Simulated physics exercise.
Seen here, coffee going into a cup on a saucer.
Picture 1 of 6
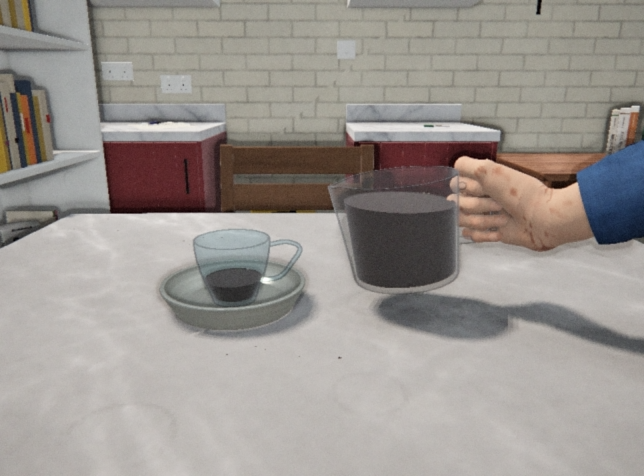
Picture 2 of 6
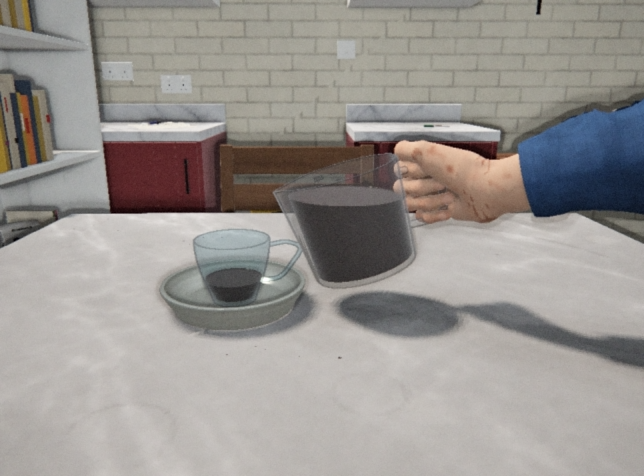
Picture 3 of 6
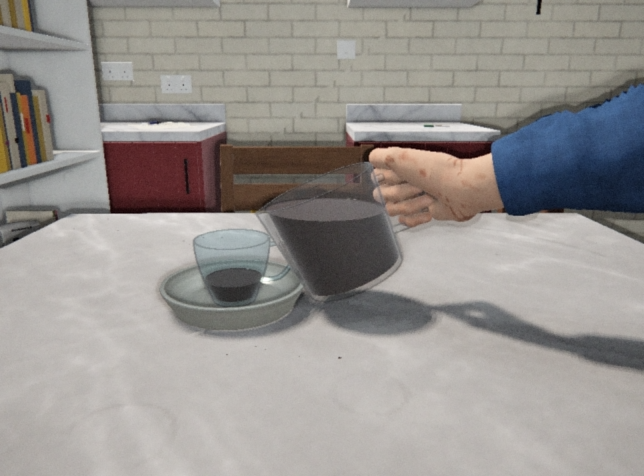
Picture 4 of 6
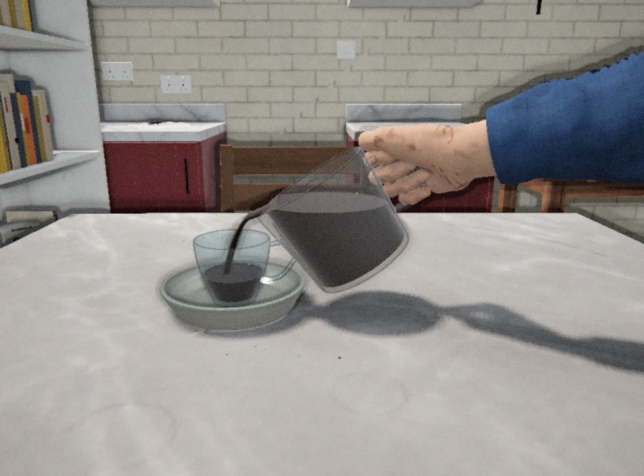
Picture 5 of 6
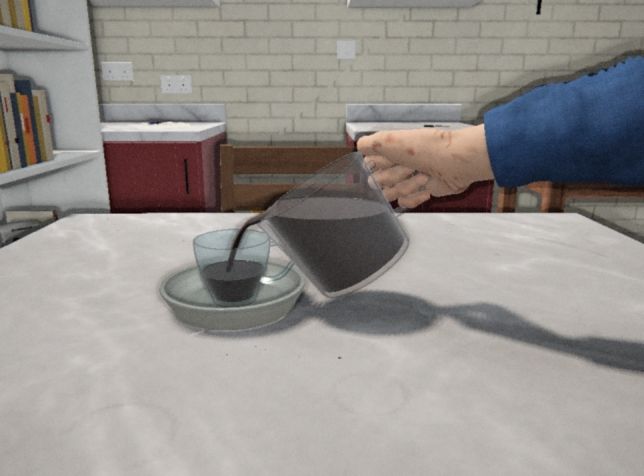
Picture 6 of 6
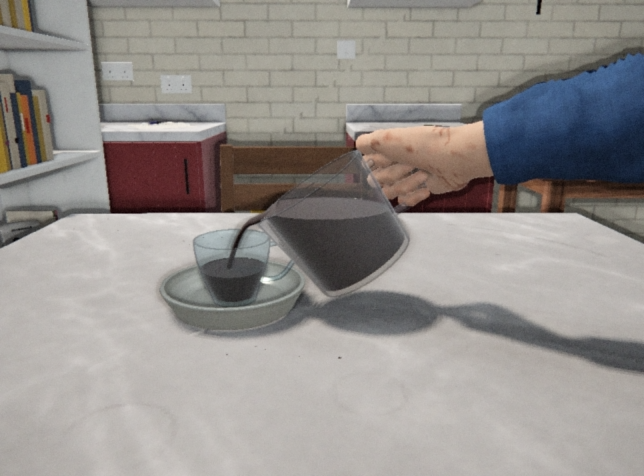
In a kitchen with a pale brick wall, red cabinets and bookshelves at left, a still camera looks across a light marbled table. A clear cup with a little dark coffee sits on a grey-green saucer left of centre, and a blue-sleeved hand holds a transparent jug of coffee at right. The hand moves the jug left, tilts it, and pours a thin dark stream into the cup, whose level rises slightly.
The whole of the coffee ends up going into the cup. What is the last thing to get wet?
Spills past the saucer.
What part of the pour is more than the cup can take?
About 75 %.
Next, the cup is full to the brim; the saucer is wet, with room to spare.
After that, the cup is full to the brim; the saucer is full and running over.
Finally, the cup is full to the brim; the saucer is full and running over.
